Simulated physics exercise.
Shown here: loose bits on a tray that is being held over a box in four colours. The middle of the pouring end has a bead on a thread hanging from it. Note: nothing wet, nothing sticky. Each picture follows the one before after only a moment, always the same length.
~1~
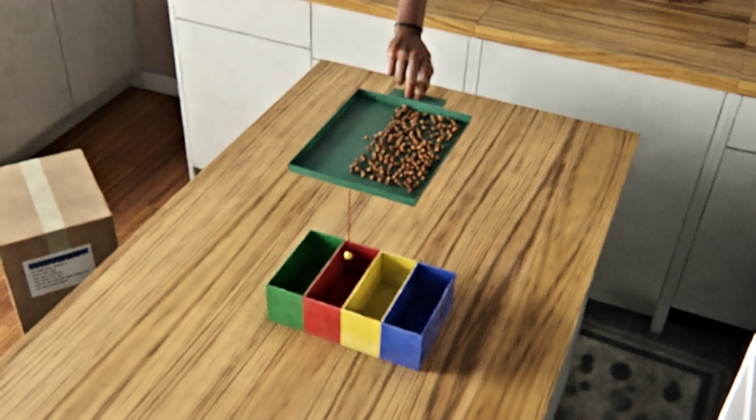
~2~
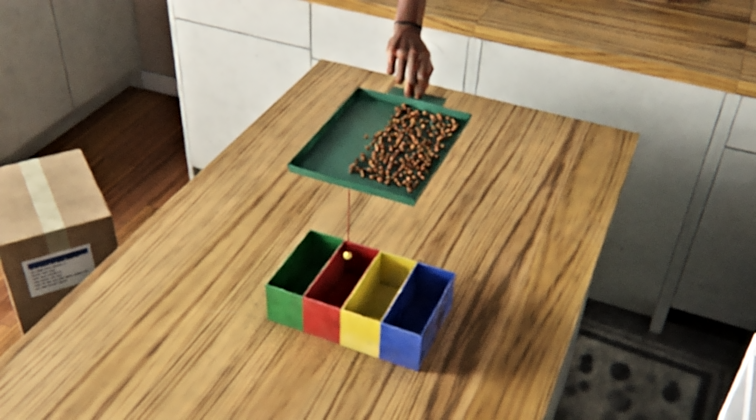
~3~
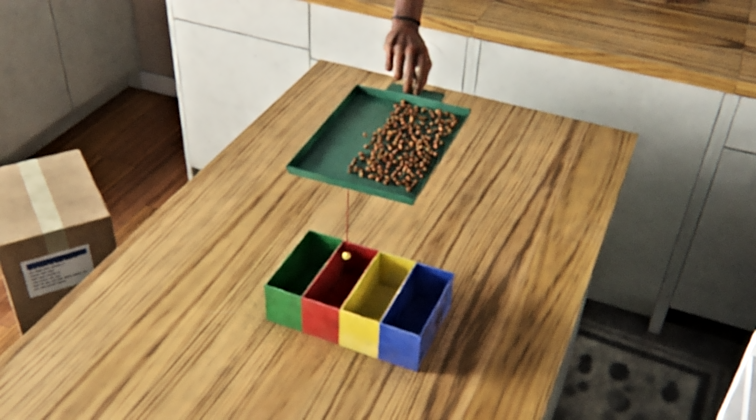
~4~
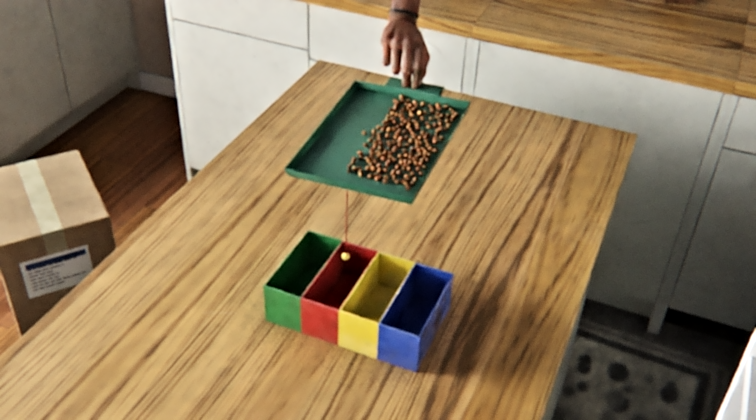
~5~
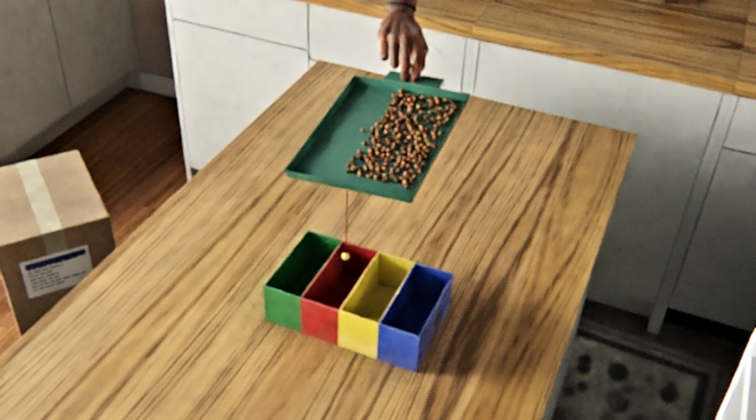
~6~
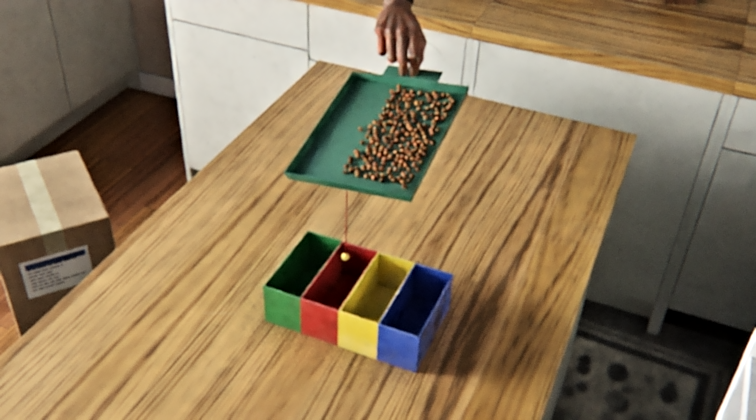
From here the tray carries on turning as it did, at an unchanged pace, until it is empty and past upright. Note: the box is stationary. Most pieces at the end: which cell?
Green.
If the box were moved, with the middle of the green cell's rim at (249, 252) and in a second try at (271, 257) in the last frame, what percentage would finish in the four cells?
Try 1: Some 100 %; try 2: Some 100 %.
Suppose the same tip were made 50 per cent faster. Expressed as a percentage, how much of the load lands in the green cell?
Around 50 percent.
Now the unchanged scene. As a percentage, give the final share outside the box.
Close to 50 in a hundred.
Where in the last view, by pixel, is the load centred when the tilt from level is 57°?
In the last view, the load is centred close to (313, 177).
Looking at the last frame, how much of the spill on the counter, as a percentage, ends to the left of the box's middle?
Close to 100 per cent.
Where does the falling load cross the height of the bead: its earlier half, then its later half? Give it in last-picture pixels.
I'd say close to (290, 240) at first and close to (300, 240) later on.
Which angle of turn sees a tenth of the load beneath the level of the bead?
Tilt: Around 50 degrees.
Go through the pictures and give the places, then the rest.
Corners of the pouring end at (290, 163) and (415, 198), level; middle of the load at (403, 148), cereal balls; bead on its thread at (348, 255); green cell at (285, 305); red cell at (322, 317); yellow cell at (361, 330); blue cell at (400, 344), in the first frame.
Corners of the pouring end at (290, 164) and (414, 198), level; middle of the load at (402, 147), in the second frame.
Corners of the pouring end at (288, 165) and (413, 197), tipped barely, lowest at the left corner; middle of the load at (401, 145), in the third frame.
Corners of the pouring end at (287, 168) and (411, 197), tipped a little, lowest at the left corner; middle of the load at (400, 142), in the fourth frame.
Corners of the pouring end at (287, 169) and (411, 195), tipped a little, lowest at the left corner; middle of the load at (399, 138), in the fifth frame.
Corners of the pouring end at (287, 172) and (410, 194), tipped a little, lowest at the left corner; middle of the load at (396, 136); green cell at (282, 306); red cell at (320, 319); yellow cell at (358, 332); blue cell at (398, 345), in the sixth frame.
Soon, tray tipped steeply; most on the tray; a stray few in the green cell; about a quarter falling or outside the box.
A while on, tray tipped right over; a small part on the tray; about a third in the green cell; a stray few in the red cell; about half falling or outside the box.
Towards the end, tray tipped past a quarter turn; about half in the green cell; a stray few in the red cell; about half falling or outside the box.
Finally, tray tipped past a quarter turn; about half in the green cell; a stray few in the red cell; none in the blue cell; none in the yellow cell; about half outside the box.
